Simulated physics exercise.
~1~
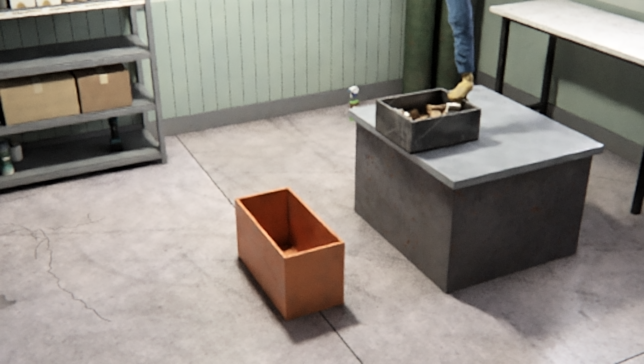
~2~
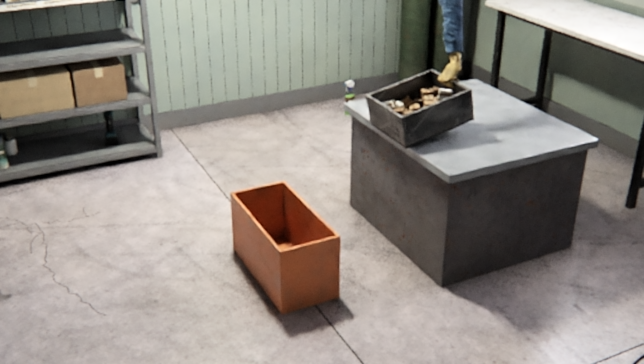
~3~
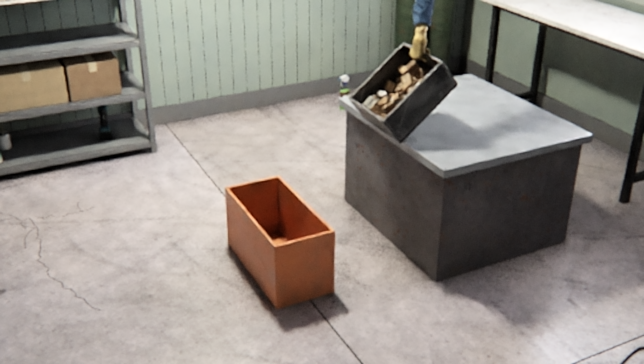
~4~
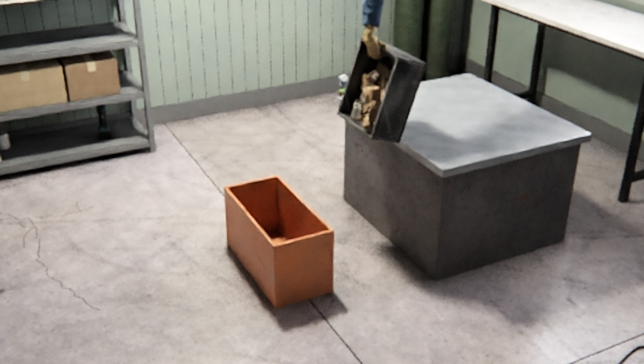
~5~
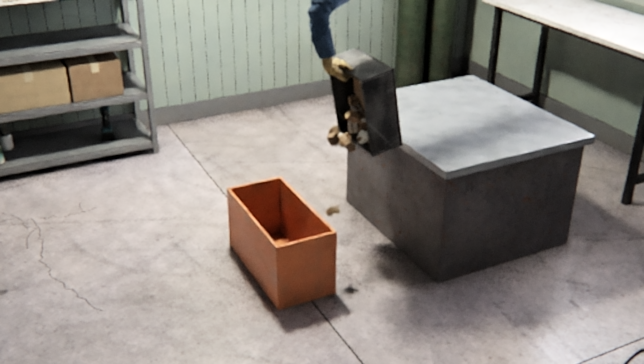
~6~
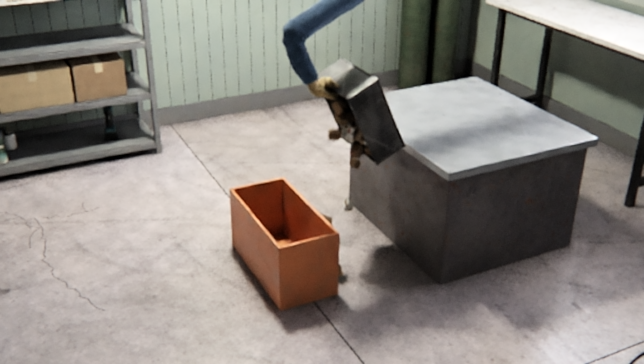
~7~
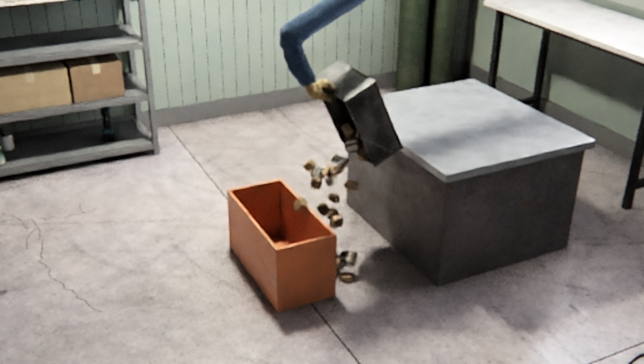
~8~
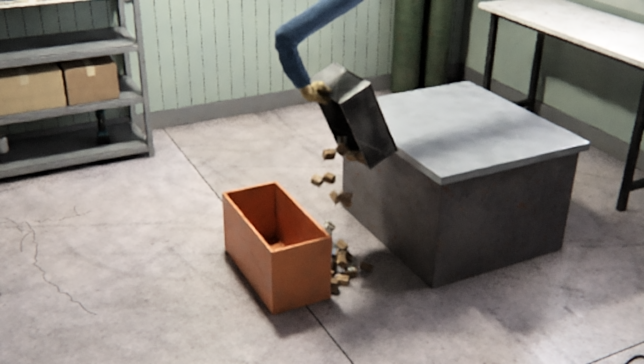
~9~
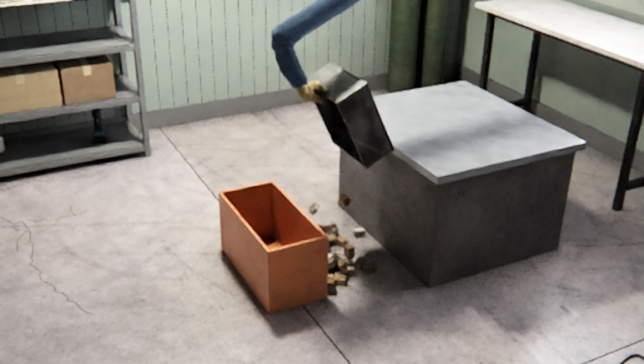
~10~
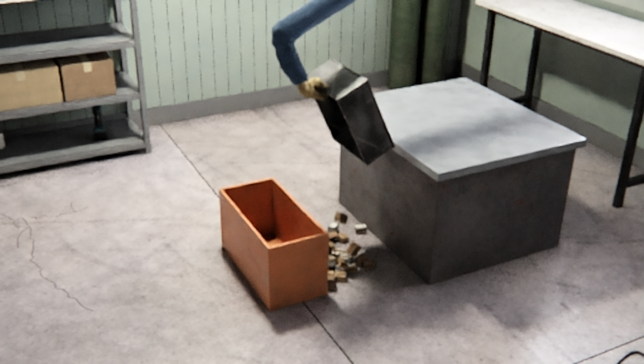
A blue-sleeved arm with a tan glove reaches in at the back of a workshop with pale green walls, seen from above by a slightly swaying camera. A black crate of small brownish parcels sits on a grey bench at right, with an open orange bin on the concrete floor at centre and shelves at left. The arm lifts and tips the crate leftward over the bench's edge until it points steeply down. A few parcels drop first, then many tumble out. Nearly all land short, leaving a scattered pile between bin and bench while the crate stays tipped.
